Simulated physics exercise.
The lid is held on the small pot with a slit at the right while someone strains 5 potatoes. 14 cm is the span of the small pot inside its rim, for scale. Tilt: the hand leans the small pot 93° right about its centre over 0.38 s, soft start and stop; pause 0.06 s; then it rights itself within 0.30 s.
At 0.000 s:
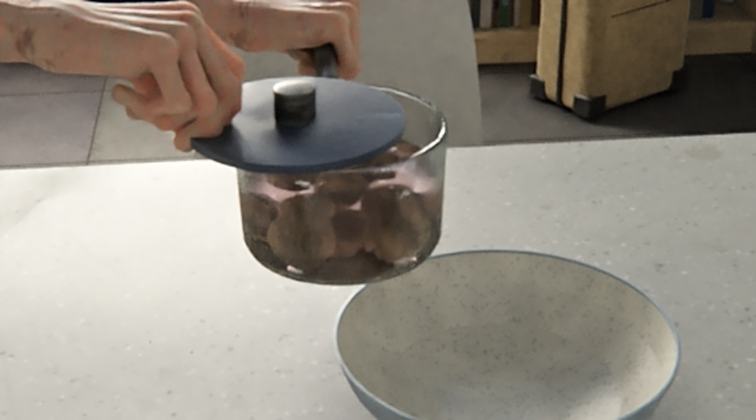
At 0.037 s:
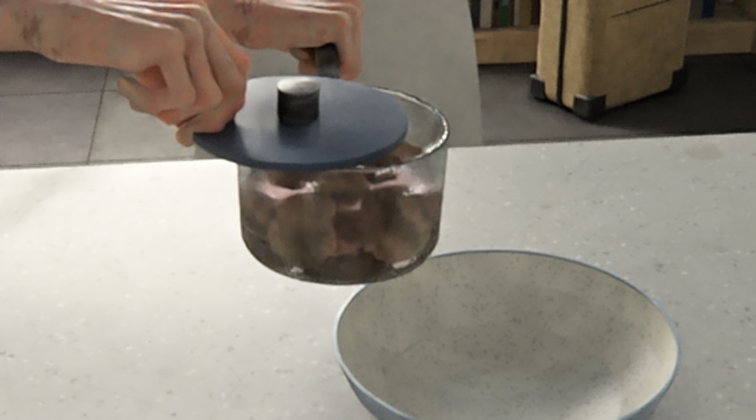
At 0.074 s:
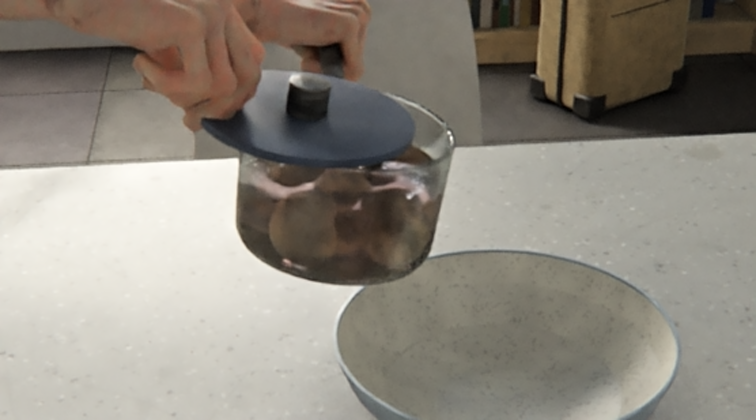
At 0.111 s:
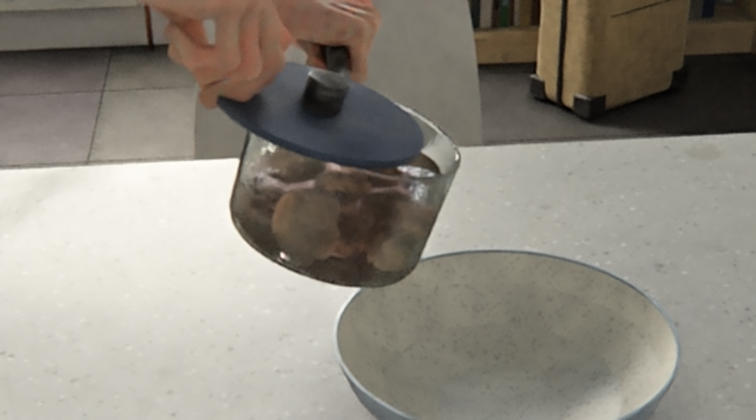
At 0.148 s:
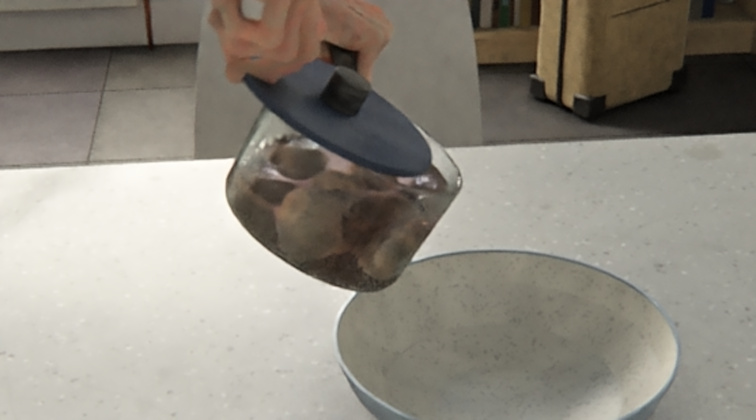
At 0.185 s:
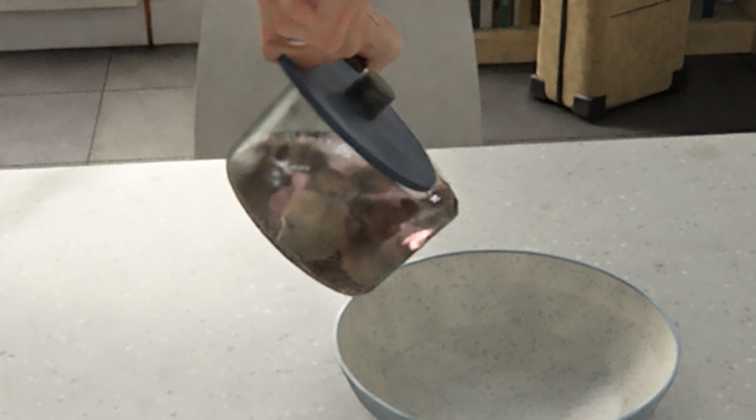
Hands holding a dark blue lid on a small glass pot of potatoes, tilting it steadily right beside a speckled bowl.
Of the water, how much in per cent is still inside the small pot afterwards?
Close to 23 per cent is left.
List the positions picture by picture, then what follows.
In the first frame, tilt 0°; pouring edge (444, 122); surface from (242, 176) to (439, 165); the lid's edge is at (402, 116), 25 mm short of the rim.
In the second frame, tilt 2°; pouring edge (446, 126); surface from (242, 175) to (439, 166).
In the third frame, tilt 8°; pouring edge (451, 137); surface from (243, 173) to (442, 168).
In the fourth frame, tilt 18°; pouring edge (456, 154); surface from (240, 172) to (445, 171).
In the fifth frame, tilt 31°; pouring edge (458, 177); surface from (237, 166) to (451, 179).
In the sixth frame, tilt 45°; pouring edge (453, 202); surface from (231, 156) to (447, 186); the lid's edge is at (431, 171), 25 mm short of the rim.
Then, 0.32 s in, the tilt is 88° and 66 per cent of the water is still in the small pot.
Then, 0.43 s in, the tilt is 93° and 37 per cent of the water is still in the small pot.
Then, 0.53 s in, the tilt is 72° and 25 per cent of the water is still in the small pot.
Then, 0.65 s in, the tilt is 19° and 23 per cent of the water is still in the small pot.
Finally, 23 per cent of the water is still in the small pot.
